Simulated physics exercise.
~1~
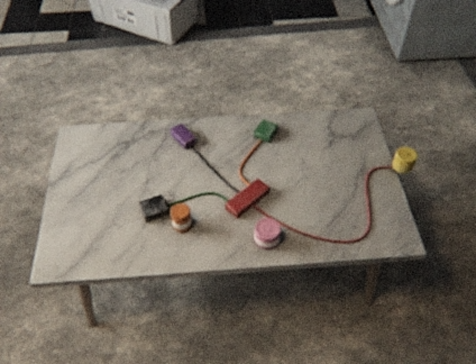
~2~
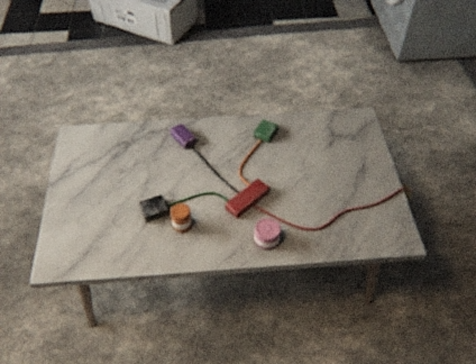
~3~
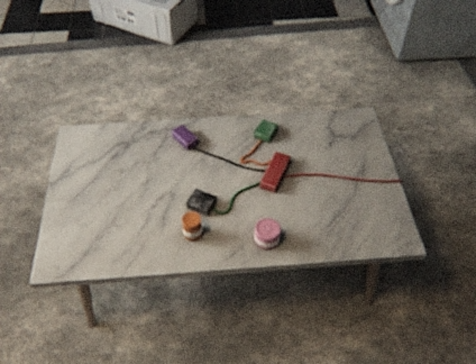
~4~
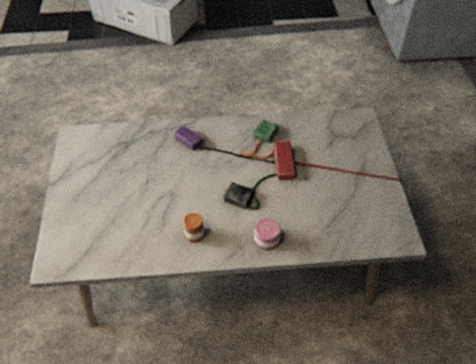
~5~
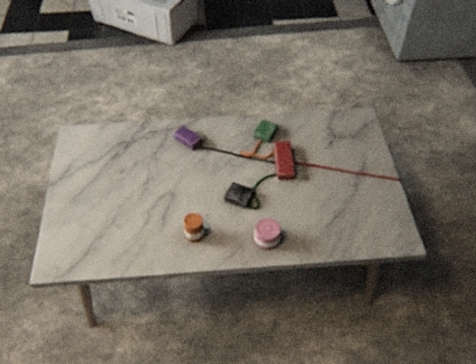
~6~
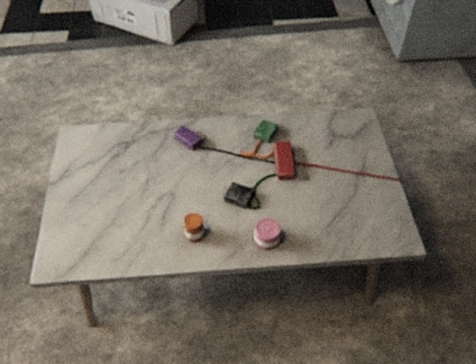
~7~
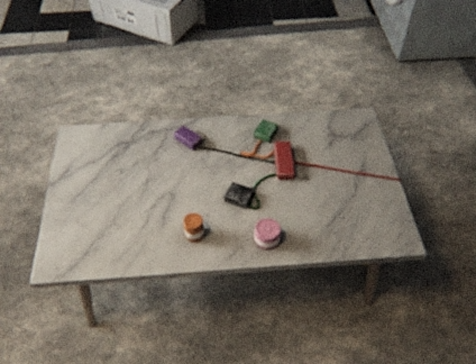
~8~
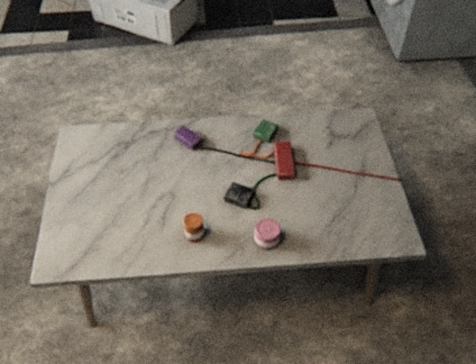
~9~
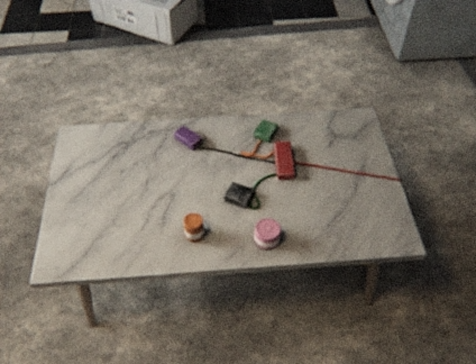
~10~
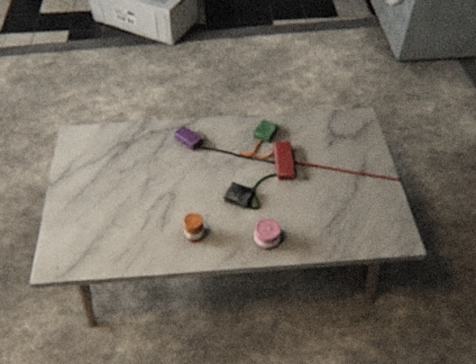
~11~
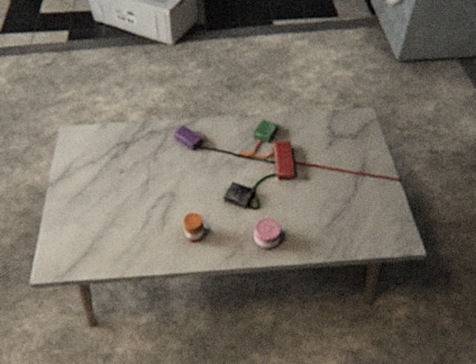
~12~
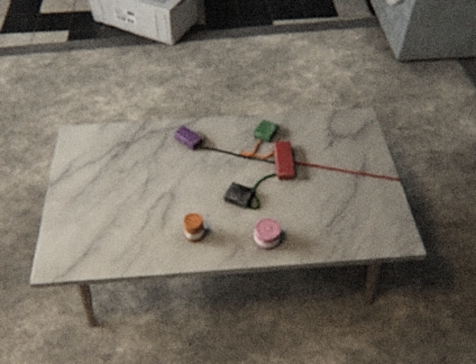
A yellow object, wired by a red cable to a red block on a marble-topped table, sits at the table's right edge, then drops out of sight over the side. Its cable trails after it and pulls taut, dragging the red block right and toward the back. The black box, tied to the block by a green cable, slides right as well, and the orange tin shifts slightly. The purple and green boxes and the pink tin stay put. Everything settles, with the red cable stretched straight over the right edge and the yellow object out of view.
